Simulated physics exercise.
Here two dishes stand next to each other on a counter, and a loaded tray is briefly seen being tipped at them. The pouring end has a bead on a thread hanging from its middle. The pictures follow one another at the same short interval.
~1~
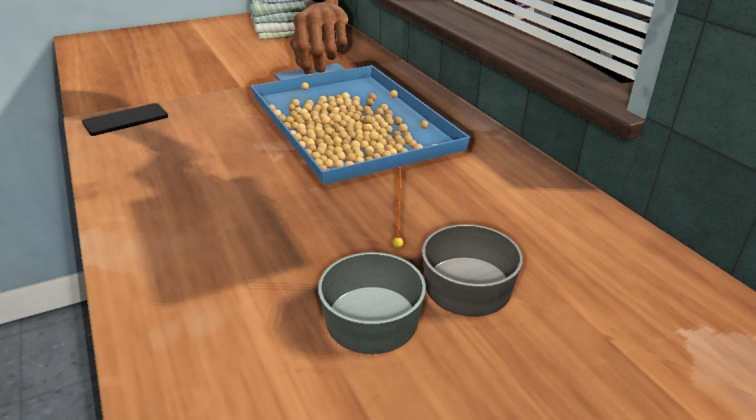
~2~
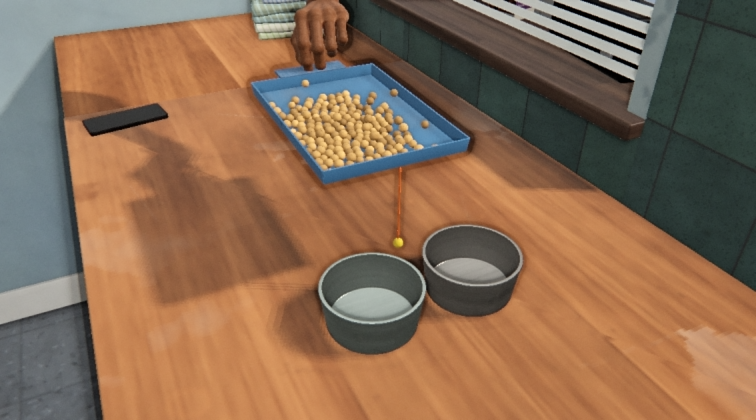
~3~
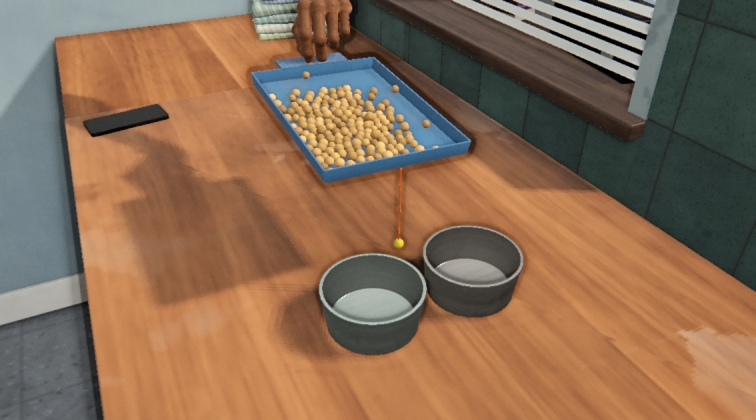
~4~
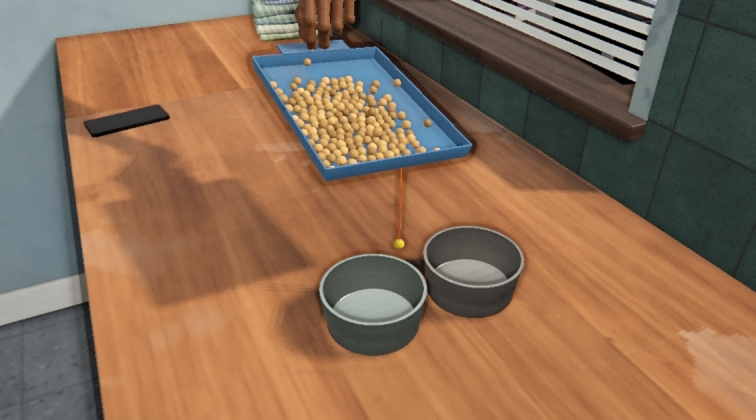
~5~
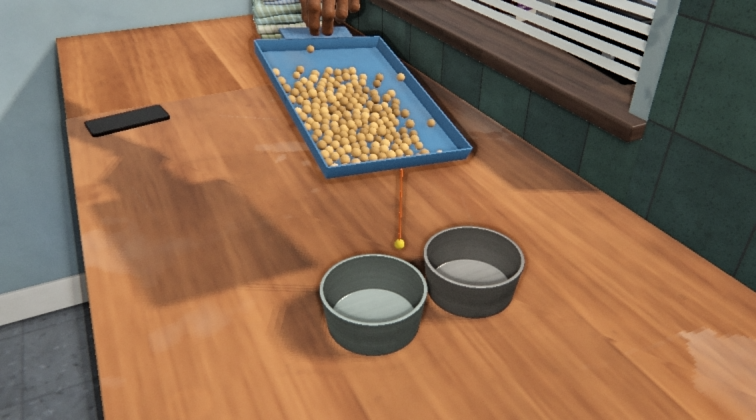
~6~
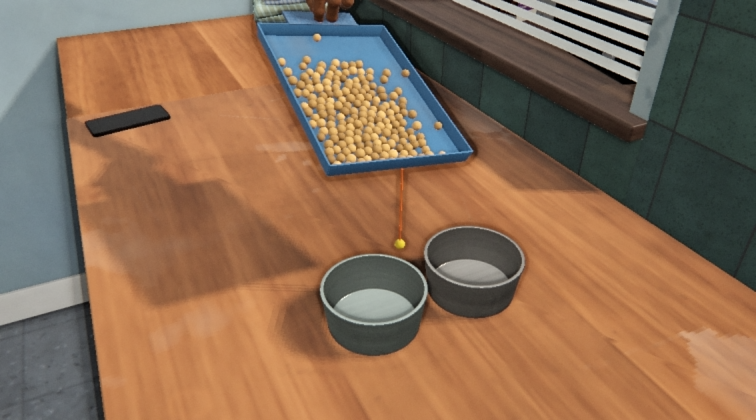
A hand raised the back of a blue tray of round wooden beads, tilting it gradually toward two gray dishes on a wooden counter, while the beads shifted and a small yellow bead hung below.
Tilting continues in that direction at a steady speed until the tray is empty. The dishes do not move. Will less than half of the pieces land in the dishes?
No. Most likely the lost part will be a minority.
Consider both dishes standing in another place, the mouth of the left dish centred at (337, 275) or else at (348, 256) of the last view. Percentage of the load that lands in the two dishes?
In order: 70 percent and 40 percent.
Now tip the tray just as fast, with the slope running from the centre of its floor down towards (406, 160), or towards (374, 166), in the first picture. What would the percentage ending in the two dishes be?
Near 80 % and 80 %.
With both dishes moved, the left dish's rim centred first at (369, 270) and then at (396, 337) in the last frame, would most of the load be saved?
Result - try one, past the halfway mark; try two, below the halfway mark.
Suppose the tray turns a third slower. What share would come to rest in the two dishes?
About 90 %.
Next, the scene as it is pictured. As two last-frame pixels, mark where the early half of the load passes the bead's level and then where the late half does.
About (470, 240), and after that about (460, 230).
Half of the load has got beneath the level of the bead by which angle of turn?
Approx. reading: About 95°.
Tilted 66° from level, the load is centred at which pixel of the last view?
The load is centred near (416, 119).
Just after the last frame, tray tipped steeply; almost all on the tray; just a few in the right dish; just a few in the air.
A moment on, tray tipped past a quarter turn; about a tenth on the tray; just a few in the left dish; the larger part in the right dish; about a tenth outside both; about a tenth in the air.
Further on, tray tipped past a quarter turn; just a few in the left dish; the larger part in the right dish; about a tenth outside both.
When it is over, tray tipped past a quarter turn; just a few in the left dish; the larger part in the right dish; about a tenth outside both.
